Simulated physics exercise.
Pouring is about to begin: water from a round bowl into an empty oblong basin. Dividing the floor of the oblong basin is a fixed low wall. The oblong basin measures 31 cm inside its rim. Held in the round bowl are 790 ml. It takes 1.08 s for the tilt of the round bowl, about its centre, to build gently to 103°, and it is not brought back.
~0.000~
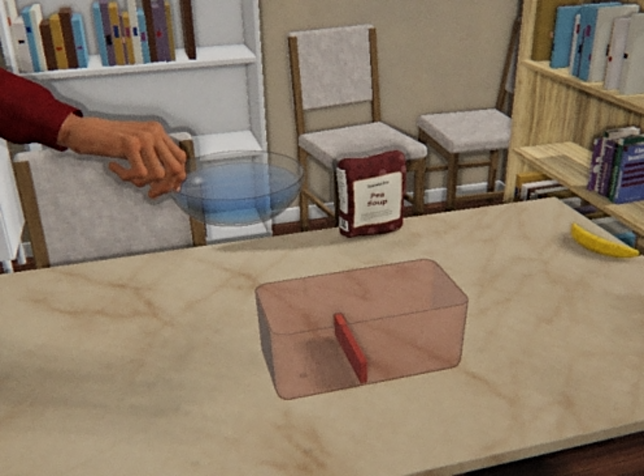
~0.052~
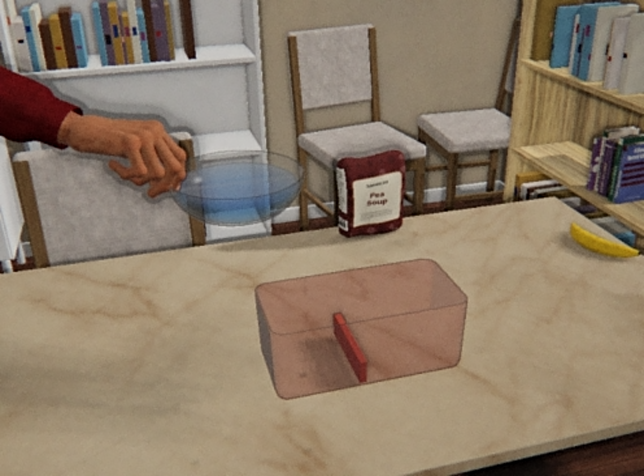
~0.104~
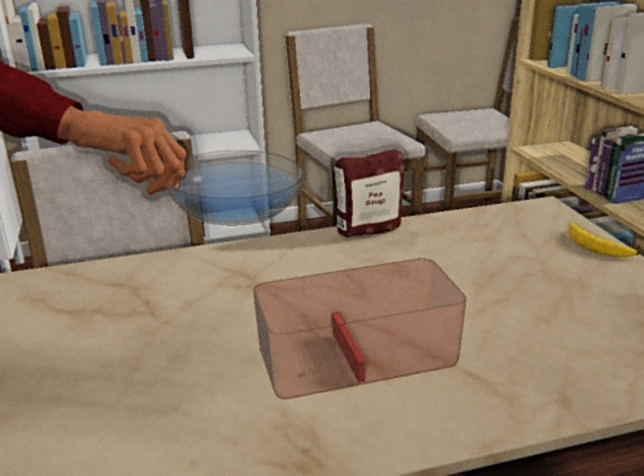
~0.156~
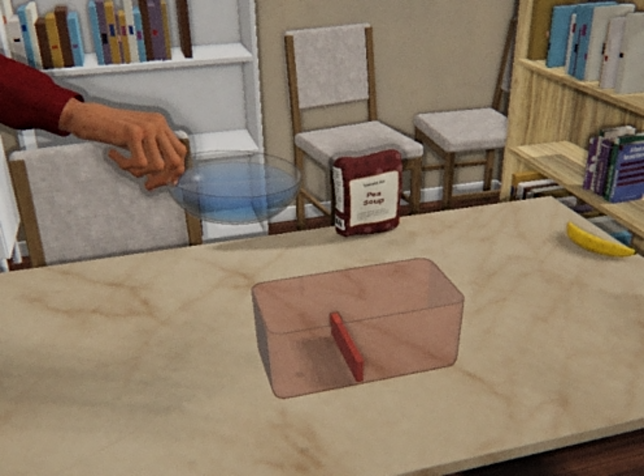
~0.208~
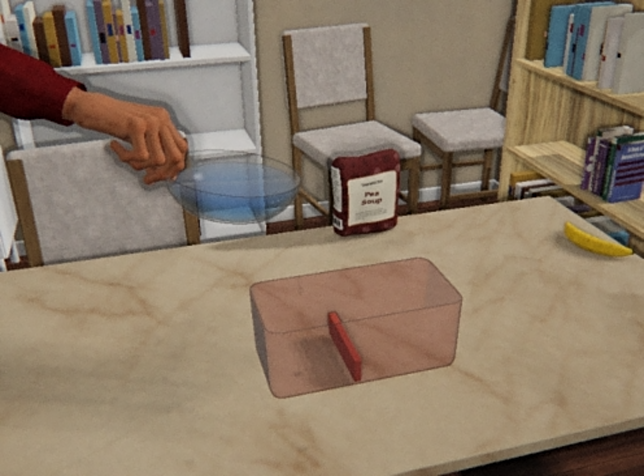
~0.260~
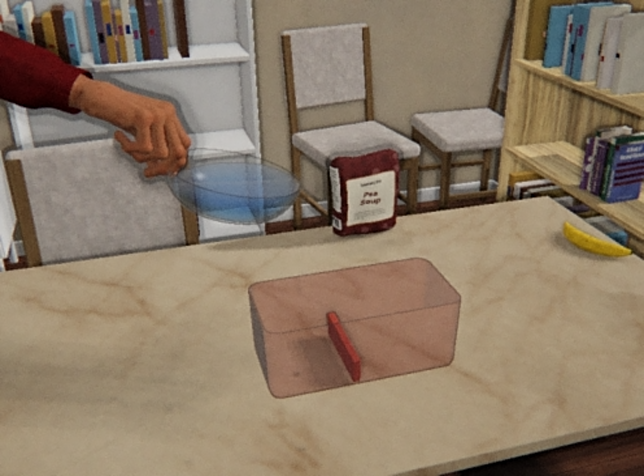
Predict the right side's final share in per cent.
The right side finishes with roughly 54 per cent.
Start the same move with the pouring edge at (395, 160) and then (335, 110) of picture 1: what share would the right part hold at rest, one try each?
The first try gives 70 percent and the second 75 percent.
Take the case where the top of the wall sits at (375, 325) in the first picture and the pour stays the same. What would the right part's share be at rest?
Then it comes to around 5 per cent.
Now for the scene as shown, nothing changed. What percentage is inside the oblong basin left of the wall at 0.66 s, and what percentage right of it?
Left roughly 7 per cent, right roughly 22.
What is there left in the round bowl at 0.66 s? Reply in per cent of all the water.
Close to 20 percent of the liquid remains at that time.
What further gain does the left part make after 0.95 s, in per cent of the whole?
I'd put it at some 1 percent.
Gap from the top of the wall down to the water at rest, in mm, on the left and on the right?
Left about 22 mm, right about 22 mm.
After 0.66 s the tilt is 69° and 20 per cent is still to pour, 7 is left of the wall and 21 right of it.
After 0.95 s the tilt is 99° and 0 per cent is still to pour, 43 is left of the wall and 53 right of it.
After 1.25 s the tilt is 103° and 0 per cent is still to pour, 44 is left of the wall and 54 right of it.
After 1.58 s the tilt is 103° and 0 per cent is still to pour, 44 is left of the wall and 55 right of it.
In the end 44 per cent lies left of the wall, 54 right of it and 1 outside.
